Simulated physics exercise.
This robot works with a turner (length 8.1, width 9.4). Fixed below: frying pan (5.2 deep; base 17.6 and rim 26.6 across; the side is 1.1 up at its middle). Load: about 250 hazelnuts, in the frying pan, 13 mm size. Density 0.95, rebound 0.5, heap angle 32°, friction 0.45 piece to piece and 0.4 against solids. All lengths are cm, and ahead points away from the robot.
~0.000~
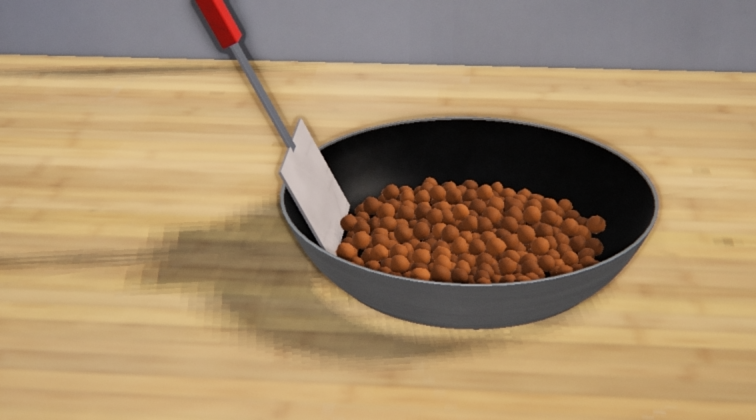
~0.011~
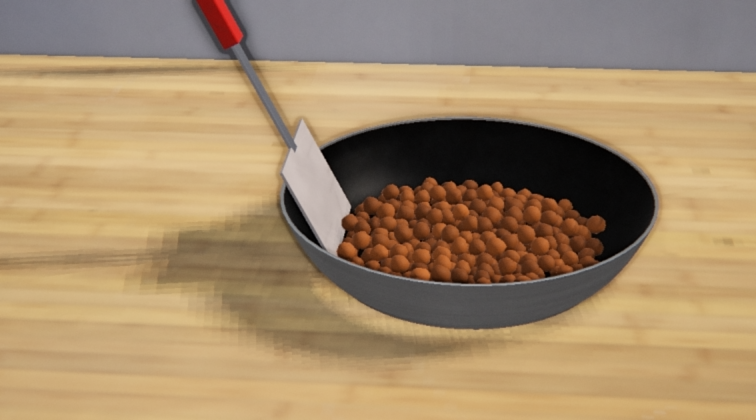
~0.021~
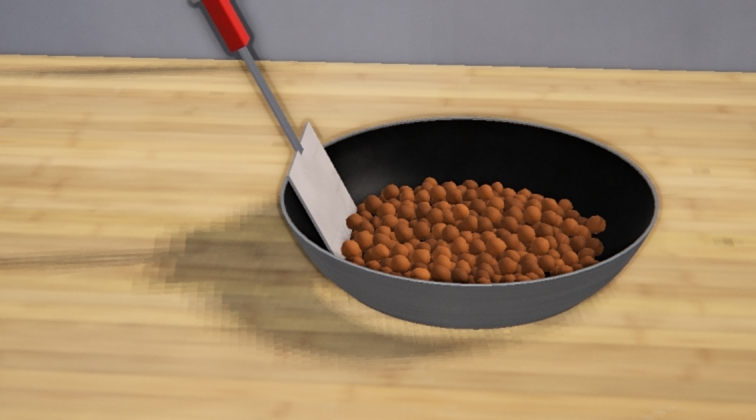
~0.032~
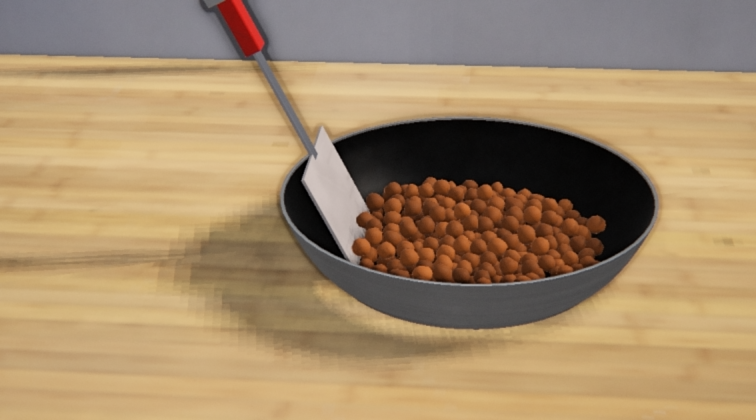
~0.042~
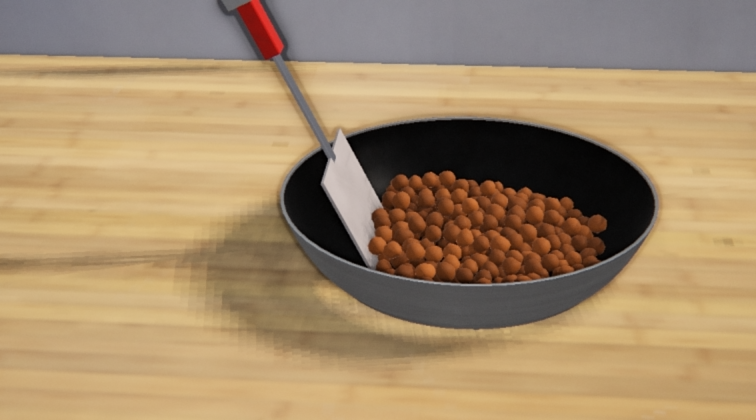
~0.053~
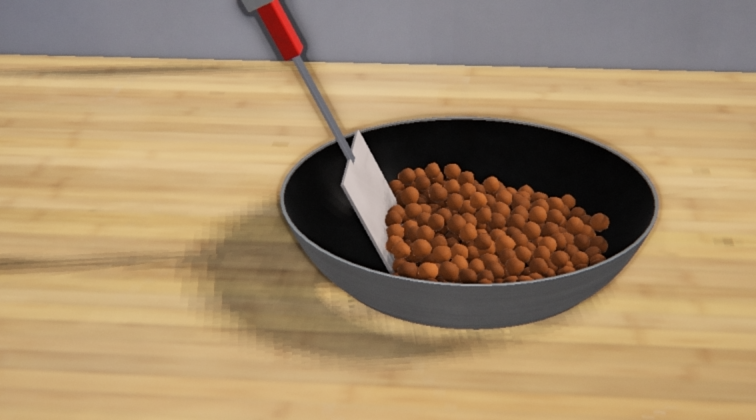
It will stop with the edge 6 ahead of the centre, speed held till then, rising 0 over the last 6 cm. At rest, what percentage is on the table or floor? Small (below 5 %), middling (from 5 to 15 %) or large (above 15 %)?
A middling share, from 5 to 15 %, ends on the table or floor.
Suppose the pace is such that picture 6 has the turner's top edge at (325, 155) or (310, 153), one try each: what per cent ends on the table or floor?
Some 0 and 0 per cent.
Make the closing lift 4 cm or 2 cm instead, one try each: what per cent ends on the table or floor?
Some 10 and 10 per cent.
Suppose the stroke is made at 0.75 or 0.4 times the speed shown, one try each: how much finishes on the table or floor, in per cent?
About 0 and 0 per cent.
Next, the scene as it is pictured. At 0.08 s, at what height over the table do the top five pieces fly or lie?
About 6 cm.
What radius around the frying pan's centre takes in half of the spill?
About 26 cm.
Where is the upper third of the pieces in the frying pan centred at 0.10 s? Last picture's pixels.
At about (499, 215).
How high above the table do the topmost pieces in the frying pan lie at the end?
Roughly 5.5 cm.
By 0.08 s, sloping 64°, highest piece 7 above the table; 252 in the frying pan.
By 0.10 s, sloping 64°, highest piece 9 above the table; 252 in the frying pan.
By 0.32 s, sloping 64°, highest piece 7 above the table; 226 in the frying pan, 17 on the table or floor, 9 on the blade or in flight.
By 1.37 s, sloping 64°, highest piece 5 above the table; 226 in the frying pan, 26 on the table or floor.
Final count, 226 in the frying pan, 26 on the table or floor. That is 10 % on the table or floor.
